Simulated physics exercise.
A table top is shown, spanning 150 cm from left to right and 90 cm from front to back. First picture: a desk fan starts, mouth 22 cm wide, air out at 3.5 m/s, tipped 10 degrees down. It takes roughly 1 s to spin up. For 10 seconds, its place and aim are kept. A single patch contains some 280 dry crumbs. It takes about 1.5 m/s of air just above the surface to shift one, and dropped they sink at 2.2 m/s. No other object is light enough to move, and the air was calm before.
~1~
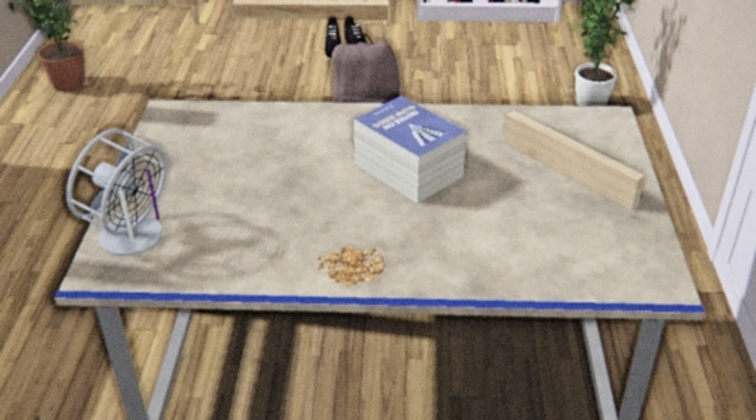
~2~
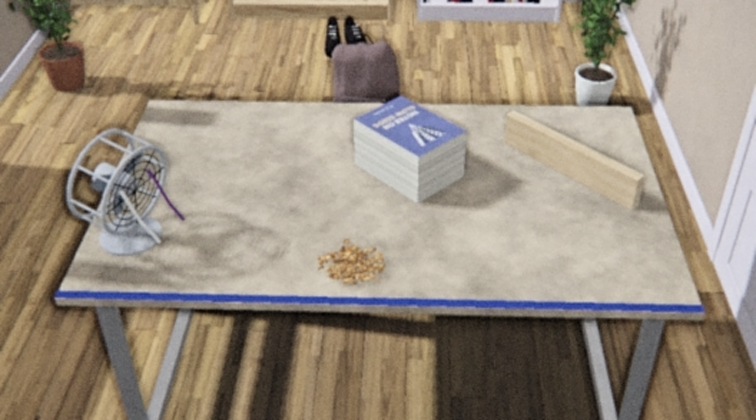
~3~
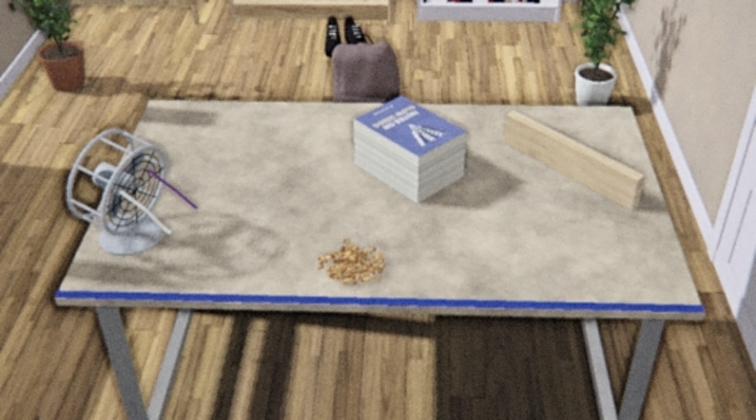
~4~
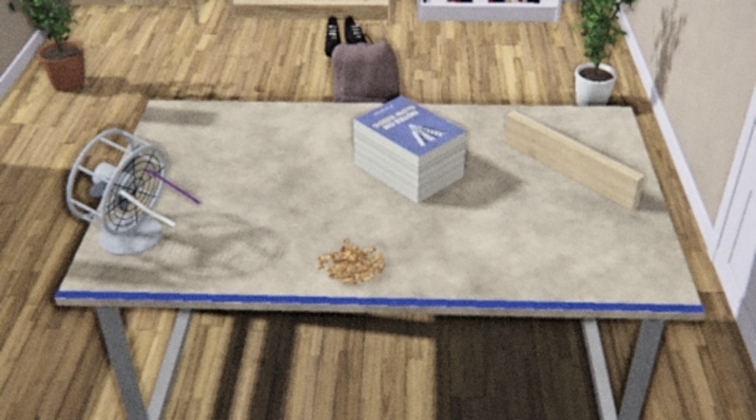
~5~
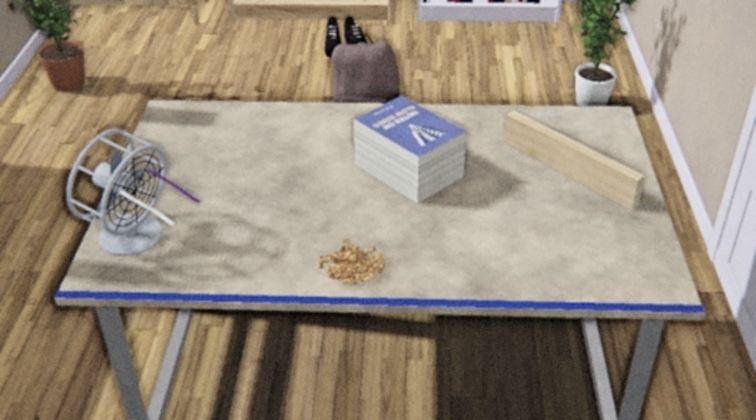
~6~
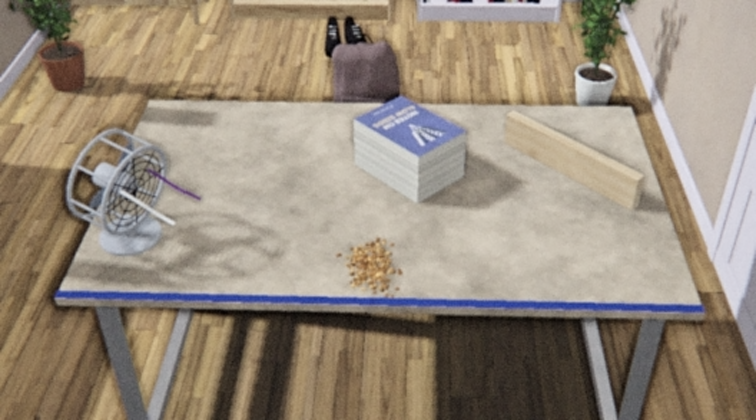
A table holds a fan whose ribbons lift, then crumbs scatter slightly to the right.
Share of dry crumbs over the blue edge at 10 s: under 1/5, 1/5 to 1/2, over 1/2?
1/5 to 1/2.
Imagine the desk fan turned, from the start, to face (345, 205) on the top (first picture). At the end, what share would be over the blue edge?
60 %.
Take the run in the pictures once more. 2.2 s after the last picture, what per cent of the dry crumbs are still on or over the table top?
Close to 10 in a hundred are still there.
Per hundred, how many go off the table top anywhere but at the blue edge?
About 60 per cent of them.
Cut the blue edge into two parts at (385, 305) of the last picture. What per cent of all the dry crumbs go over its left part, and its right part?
Estimate: Left ~ 0 %; right ~ 40 %.
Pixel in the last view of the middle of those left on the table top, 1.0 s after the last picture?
(669, 254), roughly.
Then, 1.0 s after the last picture, 49 % are on the move or not yet settled, 36 % are over the blue edge; the middle of those still in play is near (677, 250).
Then, 2.2 s after the last picture, 7 % are on the move or not yet settled, 36 % are over the blue edge.
Then, 4.6 s after the last picture, 6 % are on the move or not yet settled, 36 % are over the blue edge.
Then, 9.1 s after the last picture, at the end, 36 % are over the blue edge.
